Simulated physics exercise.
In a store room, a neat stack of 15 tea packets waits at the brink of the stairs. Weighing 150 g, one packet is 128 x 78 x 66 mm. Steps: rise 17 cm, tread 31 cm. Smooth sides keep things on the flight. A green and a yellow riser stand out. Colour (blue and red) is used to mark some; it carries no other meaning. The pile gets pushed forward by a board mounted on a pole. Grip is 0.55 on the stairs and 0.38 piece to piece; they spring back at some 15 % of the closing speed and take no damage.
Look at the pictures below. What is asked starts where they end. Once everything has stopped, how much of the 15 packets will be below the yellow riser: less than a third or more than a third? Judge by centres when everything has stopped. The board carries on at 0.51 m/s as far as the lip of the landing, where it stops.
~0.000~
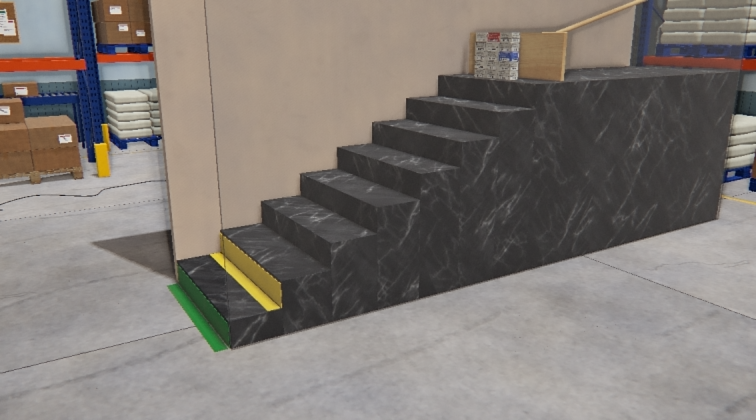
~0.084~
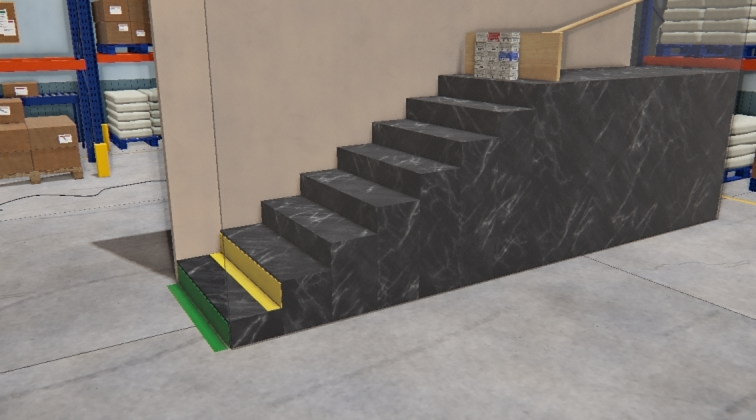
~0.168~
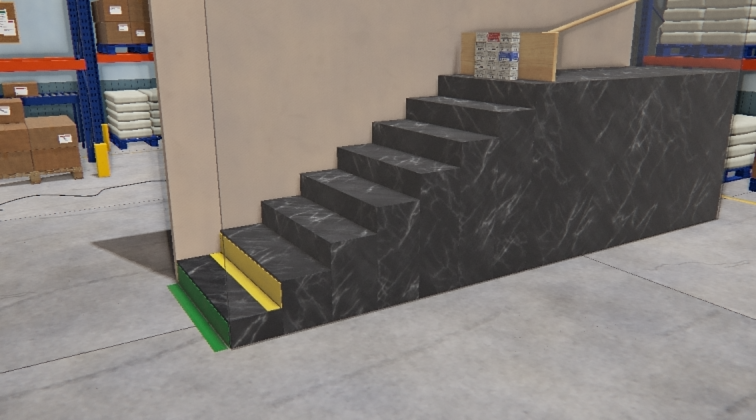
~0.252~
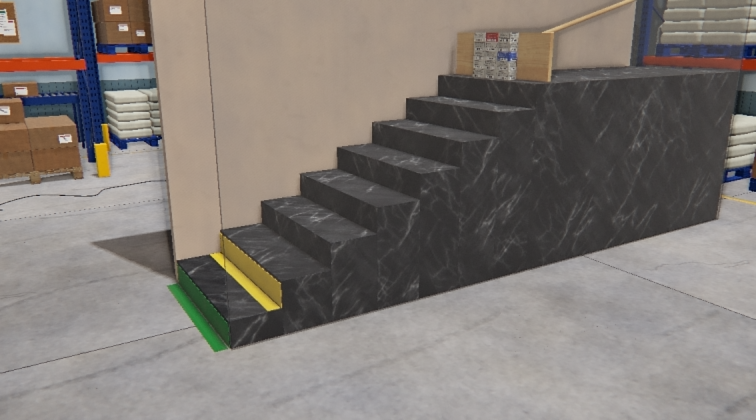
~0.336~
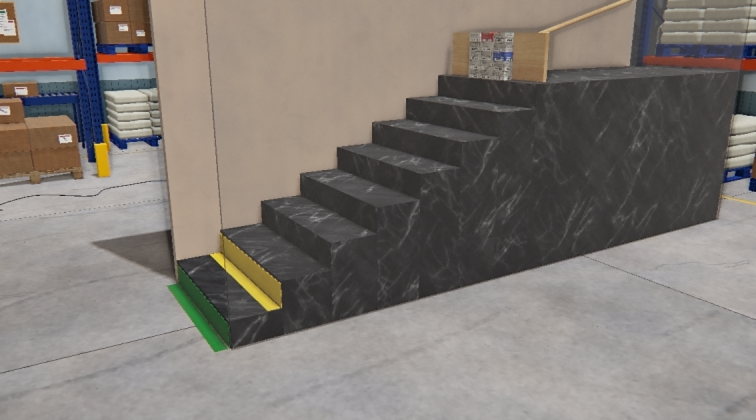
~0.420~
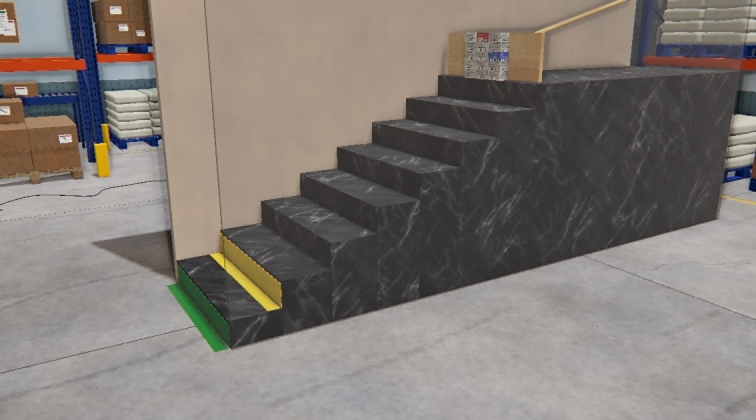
Fewer than one in three.
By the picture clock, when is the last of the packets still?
Rest time: Around 2.0 s.
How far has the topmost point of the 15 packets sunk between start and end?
About 42 cm.
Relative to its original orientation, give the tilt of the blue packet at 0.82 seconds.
Close to 70° of tilt compared with the start.
By 0.58 s, none of the 15 packets below the yellow riser, 15 disturbed; blue packet tilted 14°; red packet tilted 14°.
By 0.82 s, none of the 15 packets below the yellow riser, 15 disturbed; blue packet tilted 71°, 27 cm lower; red packet tilted 71°, 29 cm lower.
By 1.40 s, none of the 15 packets below the yellow riser, 15 disturbed; red packet on its side; blue packet tilted 72°, 45 cm lower.
When it is over (2.4 s), none of the 15 packets below the yellow riser, 15 disturbed; red packet upside down; blue packet on its side. That is 0 per cent. In pixels of the last frame, middles, red packet near (368, 185), blue packet near (451, 125).
